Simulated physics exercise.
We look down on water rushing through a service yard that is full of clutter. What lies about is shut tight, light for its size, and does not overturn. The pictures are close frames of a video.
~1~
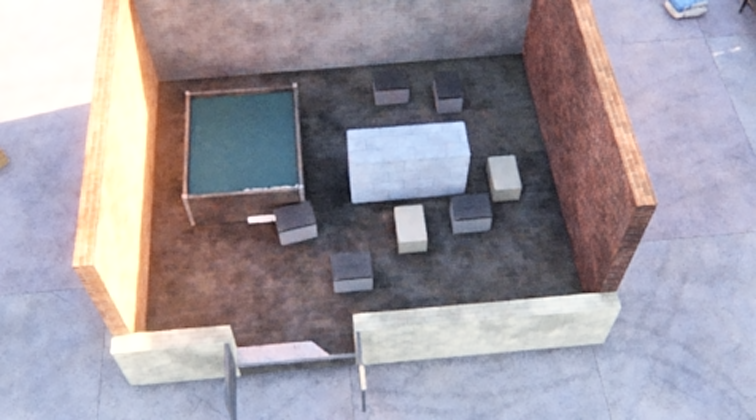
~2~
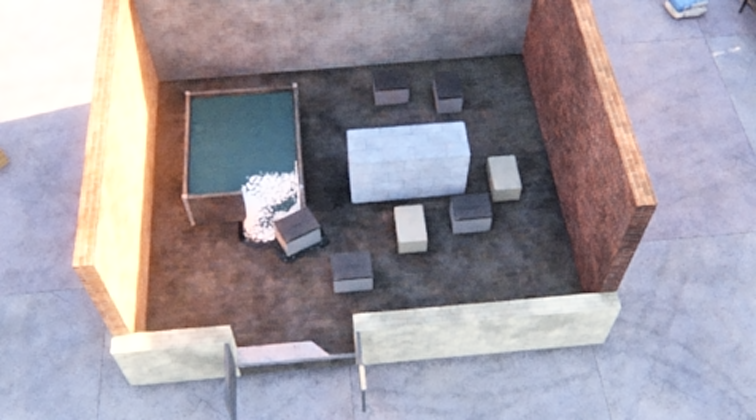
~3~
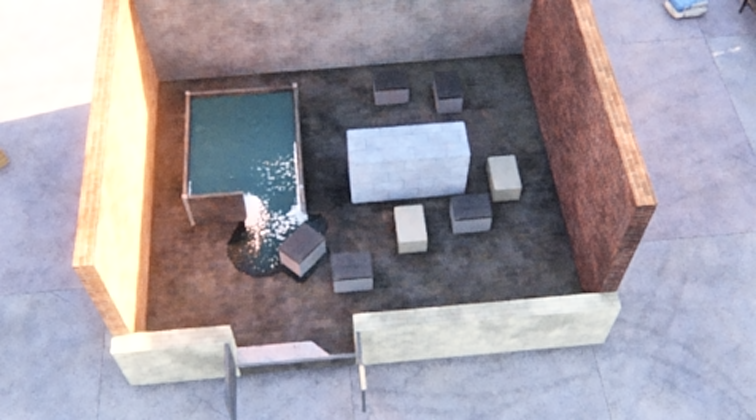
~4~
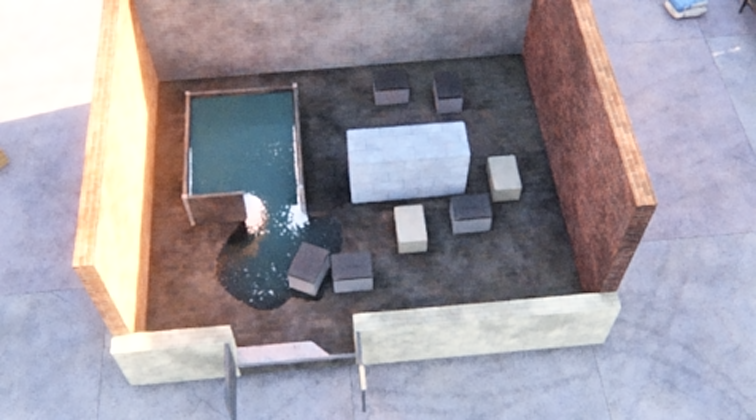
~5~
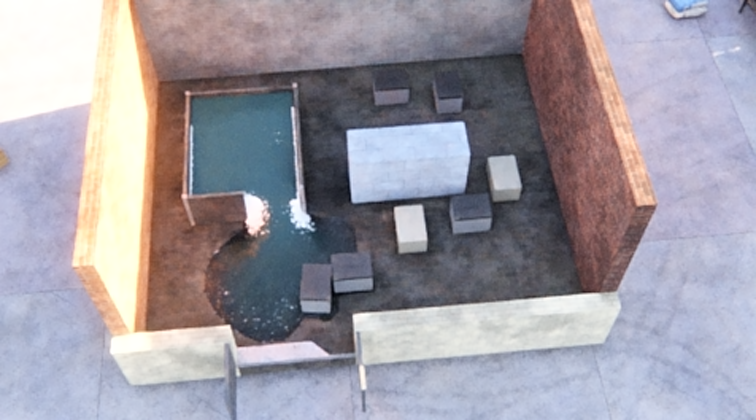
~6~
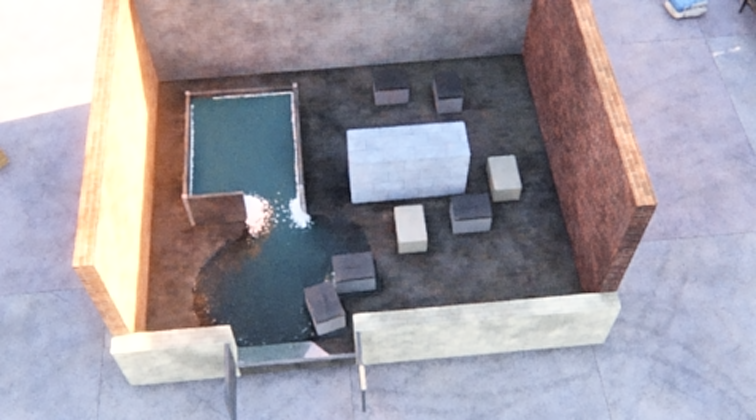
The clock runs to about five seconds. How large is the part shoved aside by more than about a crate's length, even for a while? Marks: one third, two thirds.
Share: Under a third.
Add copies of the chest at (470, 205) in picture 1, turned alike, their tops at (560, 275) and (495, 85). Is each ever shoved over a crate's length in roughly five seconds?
In turn: Pushed that far, under that.
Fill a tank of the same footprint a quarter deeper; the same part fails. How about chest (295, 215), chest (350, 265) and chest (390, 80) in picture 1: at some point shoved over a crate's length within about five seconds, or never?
One after the other: Yes, swept aside, short of that.
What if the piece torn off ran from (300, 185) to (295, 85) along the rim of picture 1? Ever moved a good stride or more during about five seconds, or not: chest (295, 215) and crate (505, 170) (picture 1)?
One after the other: Short of that, moved that far.
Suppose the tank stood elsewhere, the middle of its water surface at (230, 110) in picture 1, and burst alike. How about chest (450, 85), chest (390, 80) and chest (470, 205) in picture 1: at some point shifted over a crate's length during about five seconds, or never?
As listed: Less than that, never so far, no.
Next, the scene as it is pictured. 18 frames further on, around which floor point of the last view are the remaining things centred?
Roughly at (461, 180).
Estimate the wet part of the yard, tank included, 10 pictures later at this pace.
I make it 40 per cent.
A moment on, 1 of 7 are well off their spots; 0 afloat.
Next, 2 of 7 are well off their spots; 1 afloat.
Later, 2 of 7 are well off their spots; 1 afloat.
In the end, 2 of 7 are well off their spots, and 2 have been at some point; 1 afloat.
